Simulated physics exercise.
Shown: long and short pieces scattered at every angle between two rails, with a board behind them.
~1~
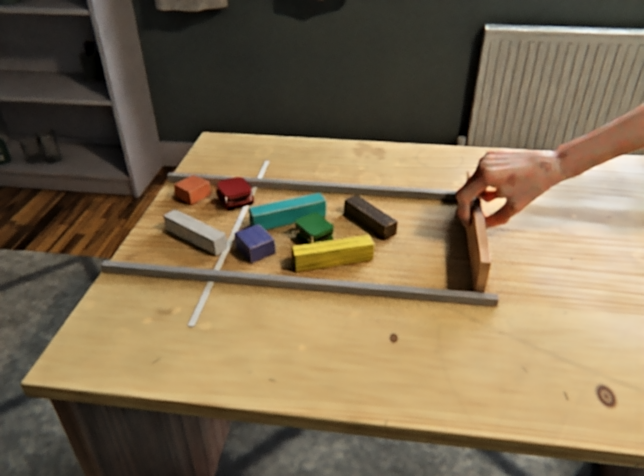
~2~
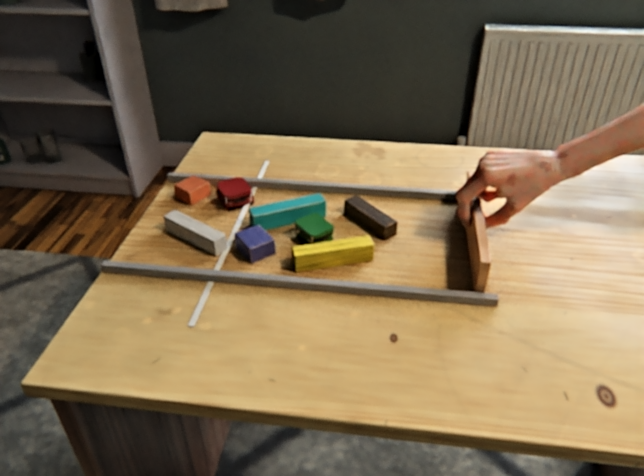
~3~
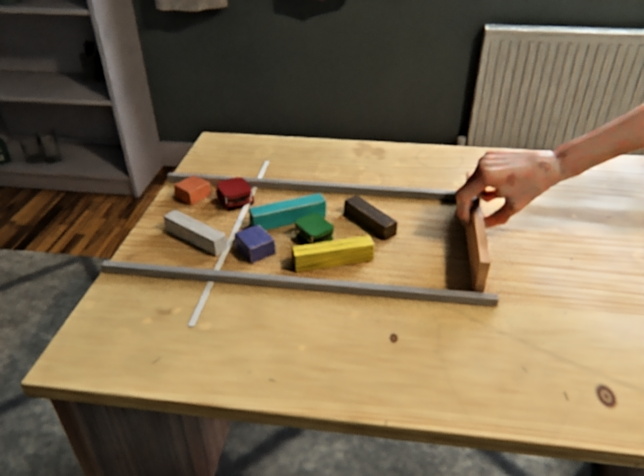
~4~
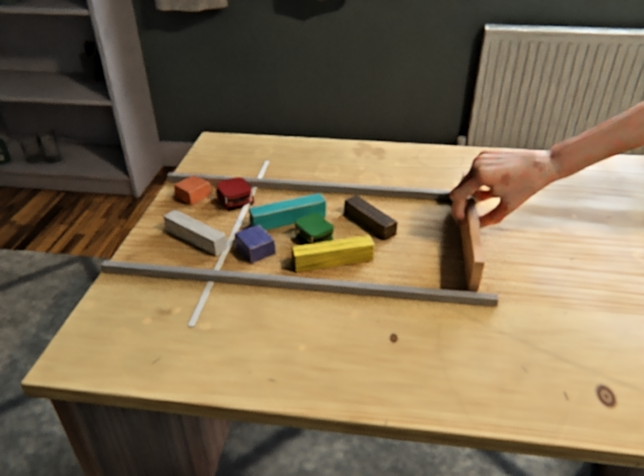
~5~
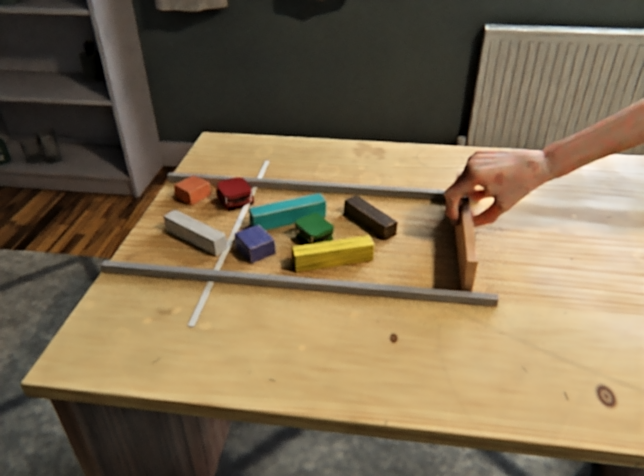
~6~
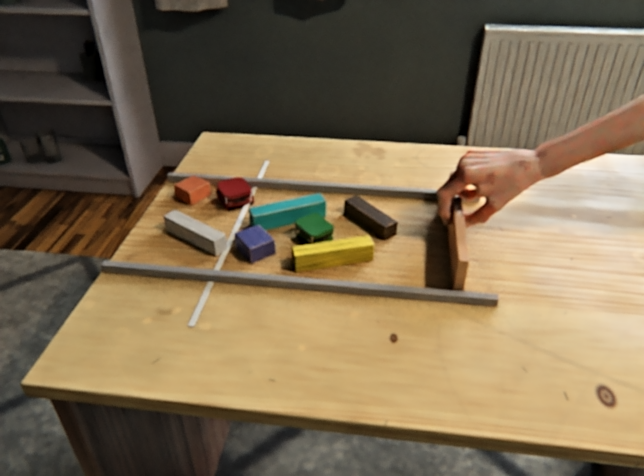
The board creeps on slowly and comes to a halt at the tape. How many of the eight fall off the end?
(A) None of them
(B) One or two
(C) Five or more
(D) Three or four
The answer is A.
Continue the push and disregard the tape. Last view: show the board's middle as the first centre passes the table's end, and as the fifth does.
(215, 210), then (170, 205).
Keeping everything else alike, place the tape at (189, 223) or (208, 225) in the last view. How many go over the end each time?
Down on the floor: 2 and 1.
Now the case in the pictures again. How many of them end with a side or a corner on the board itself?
At rest, 2 are in contact.
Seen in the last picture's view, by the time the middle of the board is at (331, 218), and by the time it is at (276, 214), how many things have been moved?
Note: First position 4; second position 6.
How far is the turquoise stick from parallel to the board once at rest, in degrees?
The angle comes out near 40 degrees.
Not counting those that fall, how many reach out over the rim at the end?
The total would be 1.
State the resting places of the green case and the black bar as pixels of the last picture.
Positions - first (209, 225), then (236, 204).
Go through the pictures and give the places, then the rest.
The first picture shows orange block (193, 189); white bar (195, 232); red case (235, 194); board (475, 228); tape (237, 227).
The second picture shows white bar (195, 232); yellow stick (333, 254).
The third picture shows red case (235, 194); blue block (255, 243).
The fourth picture shows orange block (193, 190); board (470, 228).
The fifth picture shows white bar (195, 232); black bar (370, 217).
The sixth picture shows orange block (193, 190); white bar (195, 232); red case (235, 194); board (456, 227); tape (237, 227).
Soon after, none off yet; orange block at rest near (193, 190); white bar at rest near (195, 232); red case at rest near (235, 194).
At rest, the number that fall off is zero.
